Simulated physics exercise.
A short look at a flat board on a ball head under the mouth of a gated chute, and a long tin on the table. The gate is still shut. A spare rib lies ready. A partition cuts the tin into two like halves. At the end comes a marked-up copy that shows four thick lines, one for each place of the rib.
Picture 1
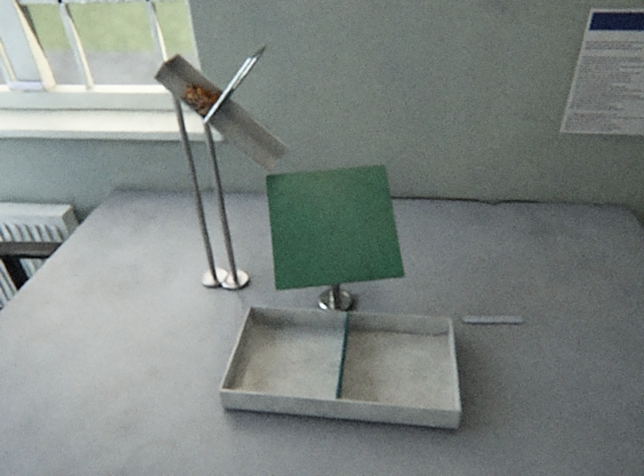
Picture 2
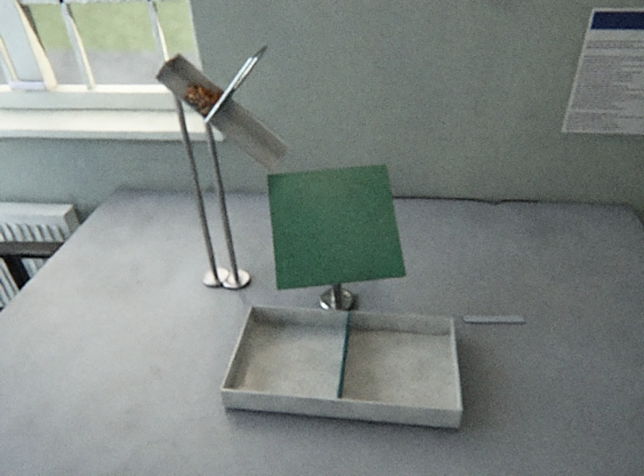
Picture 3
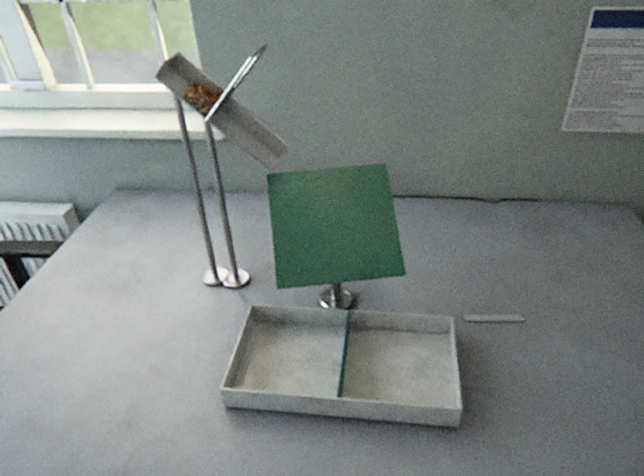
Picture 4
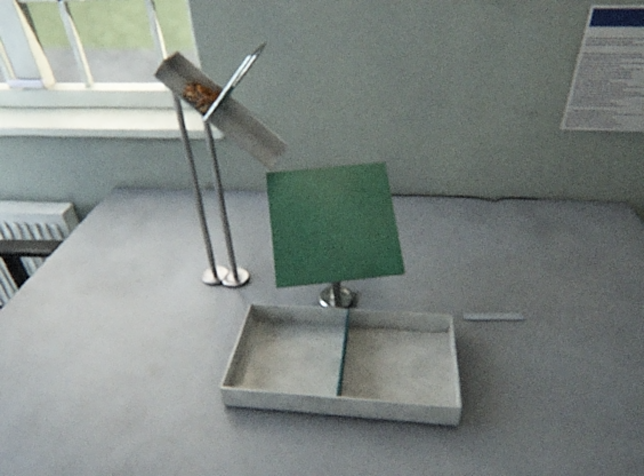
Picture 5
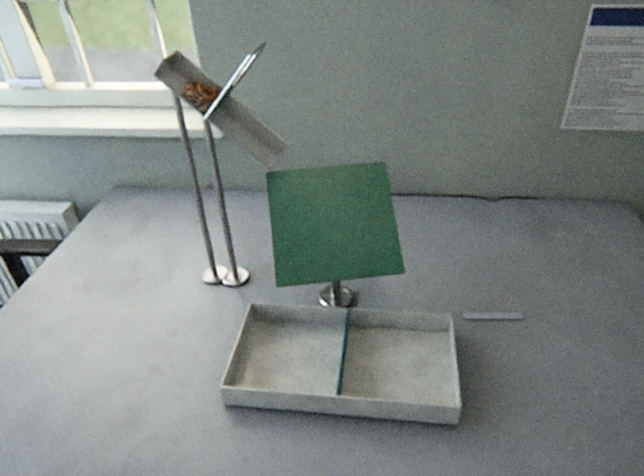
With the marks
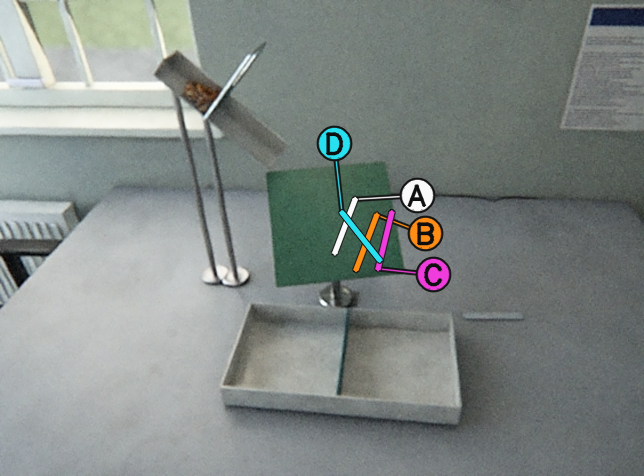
Green board on a stand standing motionless behind a divided grey tray, with small brown pieces resting in a raised, sloping chute.
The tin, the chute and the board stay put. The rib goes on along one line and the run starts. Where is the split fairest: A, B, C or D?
Take B.
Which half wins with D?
The right half.
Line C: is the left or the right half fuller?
The right half.
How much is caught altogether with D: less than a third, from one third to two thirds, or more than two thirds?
More than two thirds.
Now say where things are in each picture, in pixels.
In the first frame, load behind the gate at (206, 102), roasted chickpeas; lip of the chute at (275, 167), sloping fairly steeply.
In the second frame, middle of the board at (334, 224), tilted fairly steeply; middle of its low edge at (342, 283); of its high edge at (327, 169).
In the third frame, front corners of the tin at (221, 388) and (462, 409); front end of its middle wall at (337, 398); gate still shut at (227, 96).
In the fourth frame, middle of the load at (206, 100); lip at (275, 165).
In the fifth frame, middle of the load at (205, 99); lip at (275, 164).
On the marked copy, line A from (355, 199) to (334, 252); line B from (376, 215) to (356, 269); line C from (391, 212) to (378, 268); line D from (341, 212) to (379, 260).
Choosing A, of what is caught, nearly all in the left half, a small part in the right.
Choosing B, of what is caught, about two thirds in the left half, about a third in the right.
Choosing C, of what is caught, a small part in the left half, most in the right.
Choosing D, of what is caught, a small part in the left half, most in the right.
